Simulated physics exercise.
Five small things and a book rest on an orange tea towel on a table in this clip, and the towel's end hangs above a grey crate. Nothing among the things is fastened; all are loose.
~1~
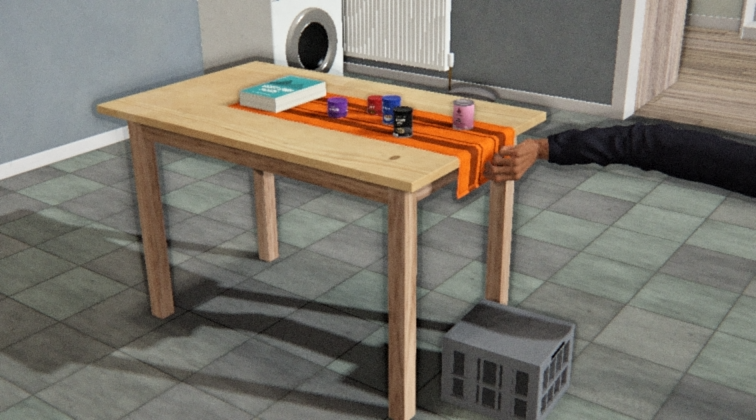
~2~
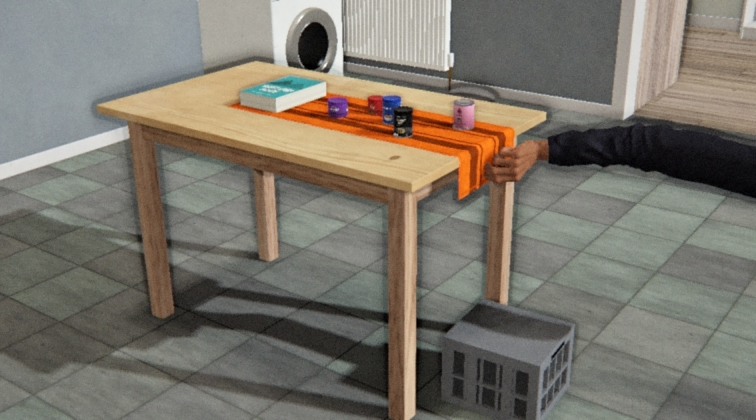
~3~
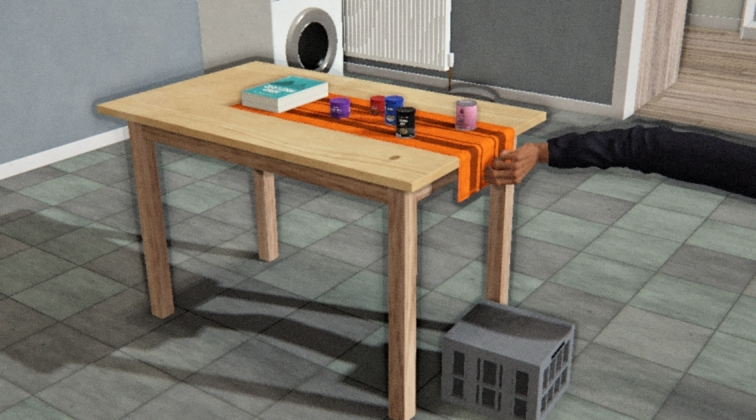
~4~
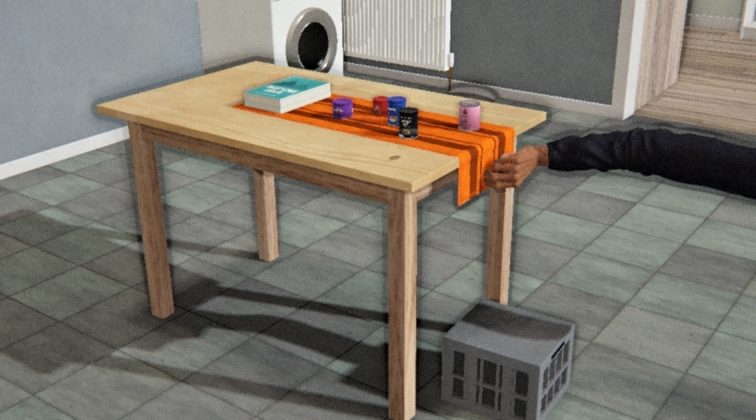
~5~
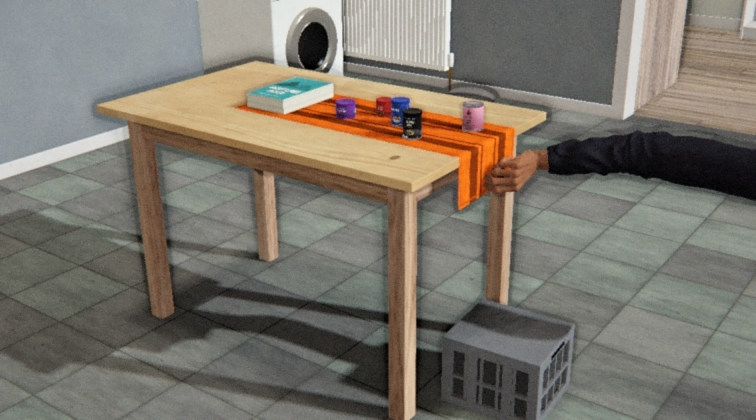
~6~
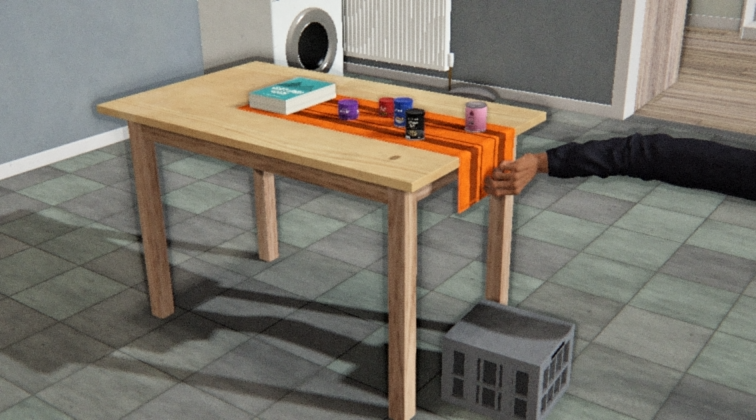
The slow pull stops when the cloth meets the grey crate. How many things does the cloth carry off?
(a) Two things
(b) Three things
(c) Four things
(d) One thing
The answer is c.
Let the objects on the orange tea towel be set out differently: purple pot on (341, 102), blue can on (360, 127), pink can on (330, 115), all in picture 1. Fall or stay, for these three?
The purple pot stays put; the blue can ends up off; the pink can stays put.
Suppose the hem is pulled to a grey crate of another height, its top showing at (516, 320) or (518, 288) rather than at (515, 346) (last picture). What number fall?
3 and 2.
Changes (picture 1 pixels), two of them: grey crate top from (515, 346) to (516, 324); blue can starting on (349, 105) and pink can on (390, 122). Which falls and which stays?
The blue can ends up still on top and the pink can ends up off the top.
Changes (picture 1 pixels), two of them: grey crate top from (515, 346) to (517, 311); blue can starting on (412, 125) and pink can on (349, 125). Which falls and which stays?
Blue can is gone, pink can stays.
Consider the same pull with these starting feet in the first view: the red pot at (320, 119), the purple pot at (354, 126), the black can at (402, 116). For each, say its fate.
Final state: The red pot is still in place, the purple pot is no longer up, the black can is no longer up.
Soon after, hem near (486, 248); pink can gone.
After that, hem near (486, 289); pink can, black can and blue can gone.
In the end, hem on the crate; pink can, black can, blue can and red pot gone. The count of fallen things is four.
